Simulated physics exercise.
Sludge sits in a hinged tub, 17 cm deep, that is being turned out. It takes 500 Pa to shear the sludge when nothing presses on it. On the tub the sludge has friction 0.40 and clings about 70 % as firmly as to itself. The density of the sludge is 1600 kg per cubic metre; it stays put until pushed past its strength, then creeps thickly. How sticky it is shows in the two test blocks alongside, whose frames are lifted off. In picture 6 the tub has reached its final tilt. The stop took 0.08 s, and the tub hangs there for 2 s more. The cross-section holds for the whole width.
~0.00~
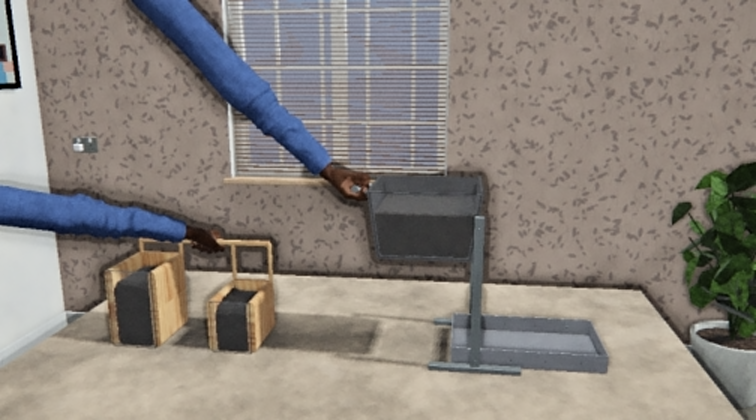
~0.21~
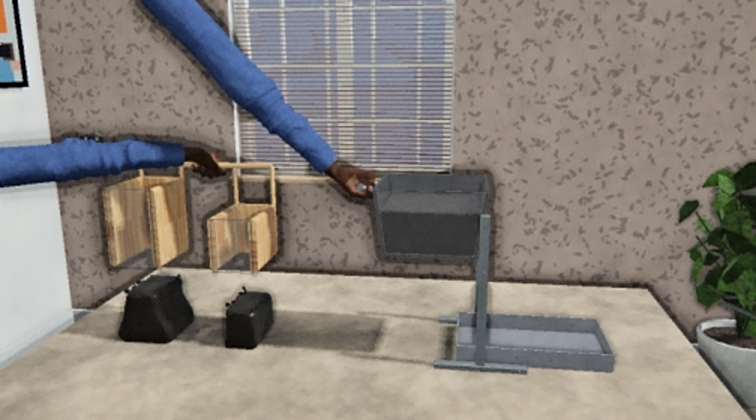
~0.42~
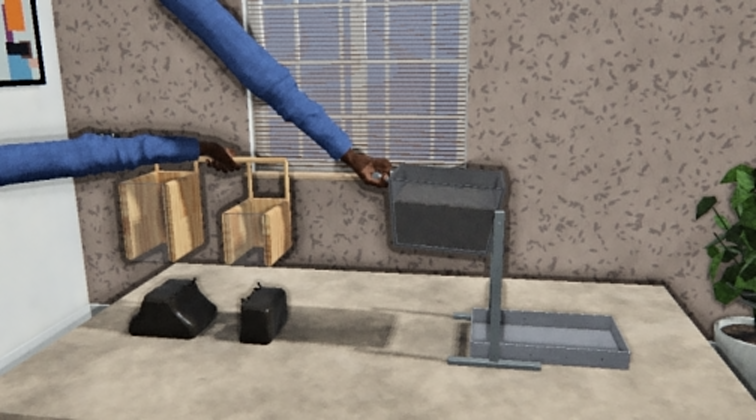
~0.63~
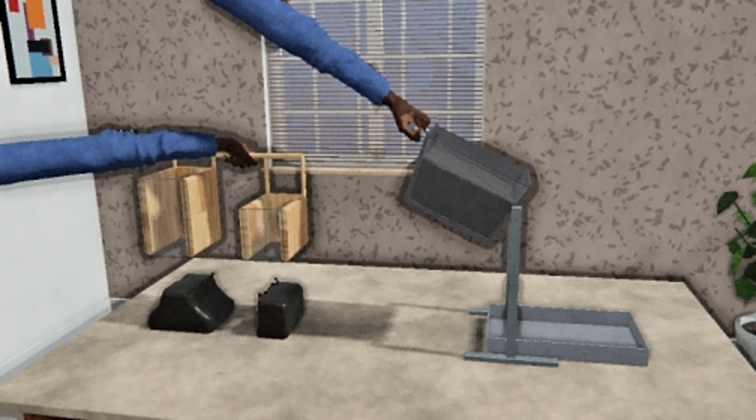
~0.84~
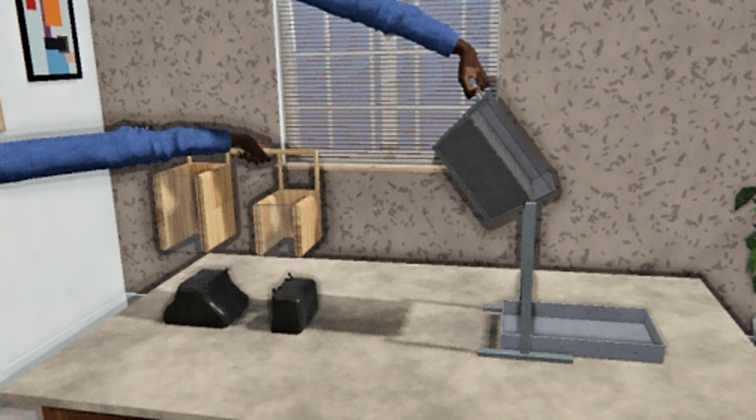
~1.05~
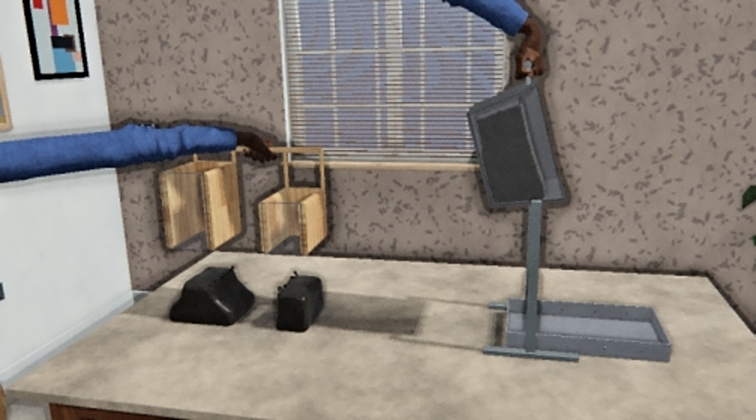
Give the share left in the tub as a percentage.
The share left in the tub is near 63 %.
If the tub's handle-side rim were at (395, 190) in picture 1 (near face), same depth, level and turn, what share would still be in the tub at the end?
In that case some 100 per cent.
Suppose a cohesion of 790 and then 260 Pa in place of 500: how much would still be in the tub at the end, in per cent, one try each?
In that order: 100 %, 45 %.
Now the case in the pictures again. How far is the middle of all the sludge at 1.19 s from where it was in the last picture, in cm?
Some 4 cm.
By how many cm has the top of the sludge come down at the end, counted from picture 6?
Roughly 13 cm.
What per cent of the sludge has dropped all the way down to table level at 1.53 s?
Some 0 per cent.
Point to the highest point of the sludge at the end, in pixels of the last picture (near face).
Near (531, 161).
After 1.19 s, the tub is at 75 degrees and holds 100 %.
After 1.36 s, the tub is at 75 degrees and holds 82 %.
After 1.53 s, the tub is at 75 degrees and holds 66 %.
After 1.70 s, the tub is at 75 degrees and holds 63 %.
After 3.05 s, the tub is at 75 degrees and holds 63 %.
